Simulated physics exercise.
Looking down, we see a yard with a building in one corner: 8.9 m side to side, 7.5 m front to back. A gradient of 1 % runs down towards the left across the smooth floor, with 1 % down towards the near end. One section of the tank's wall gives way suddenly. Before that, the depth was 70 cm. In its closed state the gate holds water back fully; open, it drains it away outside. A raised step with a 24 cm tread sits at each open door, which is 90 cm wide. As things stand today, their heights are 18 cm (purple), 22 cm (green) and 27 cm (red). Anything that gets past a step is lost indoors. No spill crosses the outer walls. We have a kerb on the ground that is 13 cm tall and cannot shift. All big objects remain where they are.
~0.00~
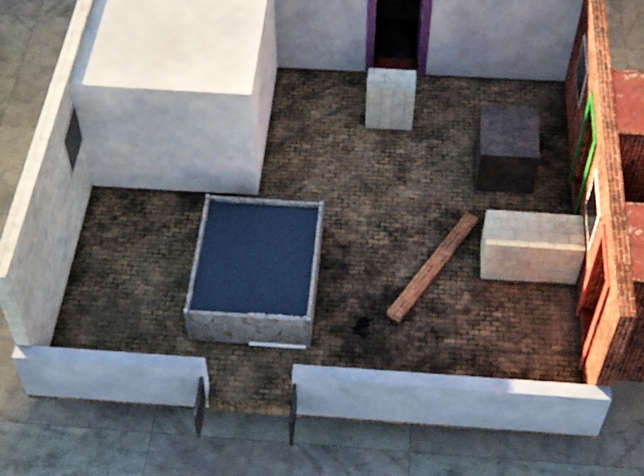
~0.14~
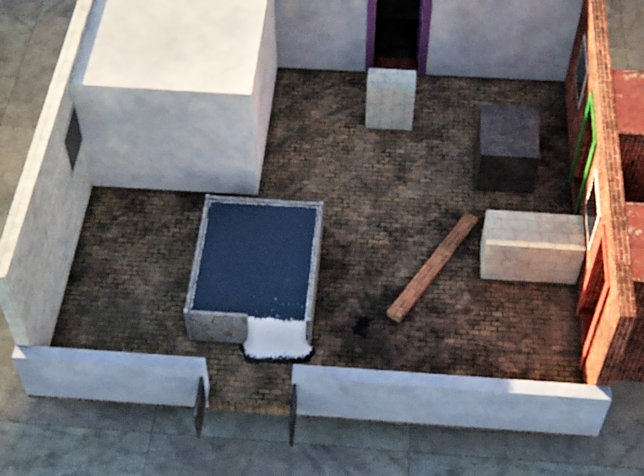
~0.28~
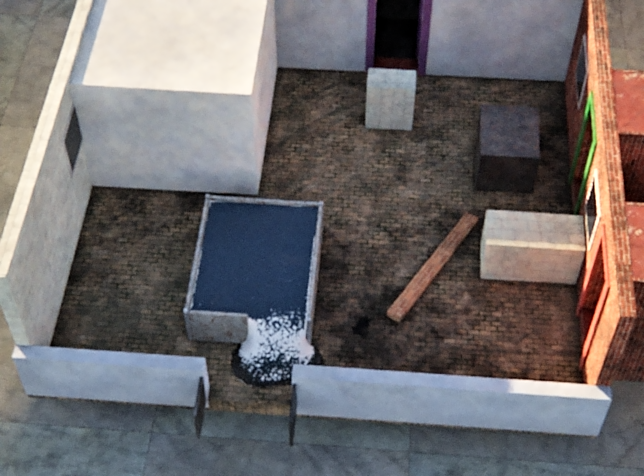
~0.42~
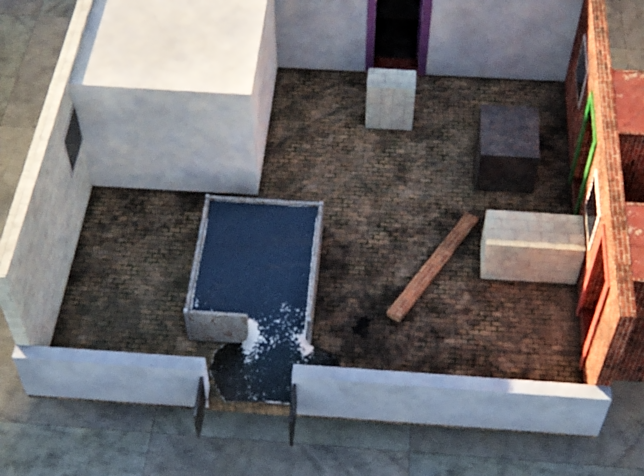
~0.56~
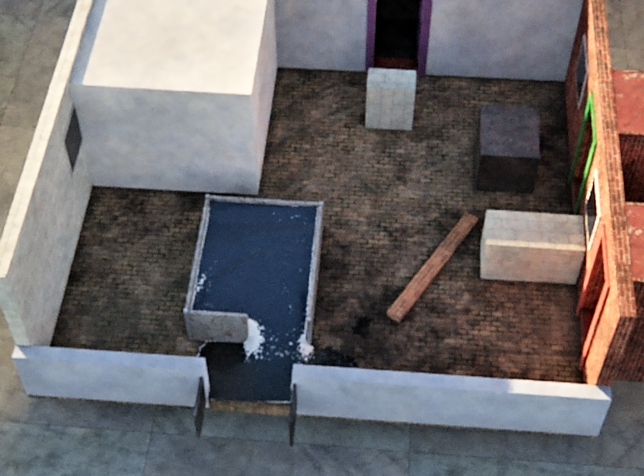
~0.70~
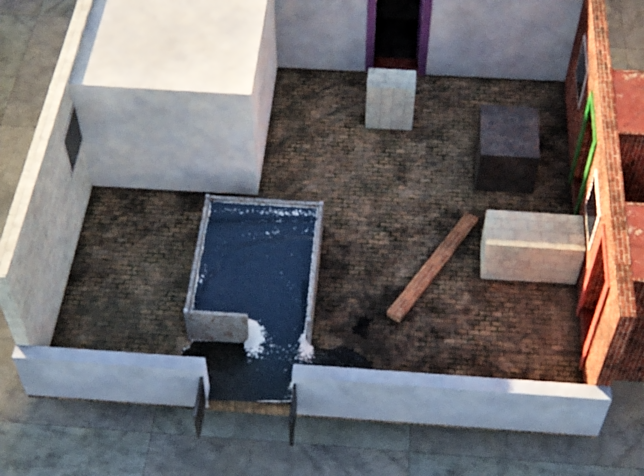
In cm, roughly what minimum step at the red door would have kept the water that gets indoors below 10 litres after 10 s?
It would have to be roughly 10.5 cm high.
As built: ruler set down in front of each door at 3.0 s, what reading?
Before purple it's 0 cm, before green 0 cm, before red 14 cm.
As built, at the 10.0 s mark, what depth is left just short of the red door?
It works out to about 6.0 centimetres deep.
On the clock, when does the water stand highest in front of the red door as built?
Peak: Close to 3.2 s.
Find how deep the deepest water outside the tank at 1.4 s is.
Up to some 46 centimetres, I'd say.
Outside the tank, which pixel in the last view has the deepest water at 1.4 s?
Around (303, 393).
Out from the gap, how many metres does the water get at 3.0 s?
5.2 metres.
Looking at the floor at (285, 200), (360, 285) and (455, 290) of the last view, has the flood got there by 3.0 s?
Point by point: Bone dry, then bone dry, then soaked.
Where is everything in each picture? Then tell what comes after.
The first picture shows the tank at (256, 258) is whole and still, 70 cm deep; the red door at (592, 305) is dry.
In the second picture, water pours out at (278, 333) and has run 0.3 m, to (249, 357); about 10 cm deep outside, 70 cm at the back.
In the third picture, the front is at a hidden place, 0.8 m from the gap at (278, 335); 0.8 m2 of floor is wet, 70 cm left at the back.
In the fourth picture, the front is at a hidden place, 1.2 m from the gap at (278, 335); 1.8 m2 of floor is wet, 70 cm left at the back.
In the fifth picture, the gap is at (278, 335), the front 1.3 m out at a hidden place; the back of the tank holds 69 cm.
In the sixth picture, water pours out at (278, 335) and has run 1.4 m, to a hidden place; about 9 cm deep outside, 63 cm at the back; 3.7 m in a straight line remain to the red door at (592, 305).
After 1.4 s water covers 10 % of the floor, deepest (46 cm) near (303, 393); it has not reached the red door.
After 3.0 s water covers 20 % of the floor, deepest (30 cm) near (303, 393); 14 cm at the red door, 0 litres in over its 27 cm step.
After 10.0 s water covers 30 % of the floor, deepest (12 cm) near (303, 393); 6 cm at the red door, 0 litres in over its 27 cm step.
At the red door as built, the water arrived by 2.5 s and peaked near 14 cm at 3.2 s.
With a step of 9.5 cm, 16 litres would have come in within the 10 s; with 11.5 cm, 5 litres. So under 10 litres takes about 10.5 cm.
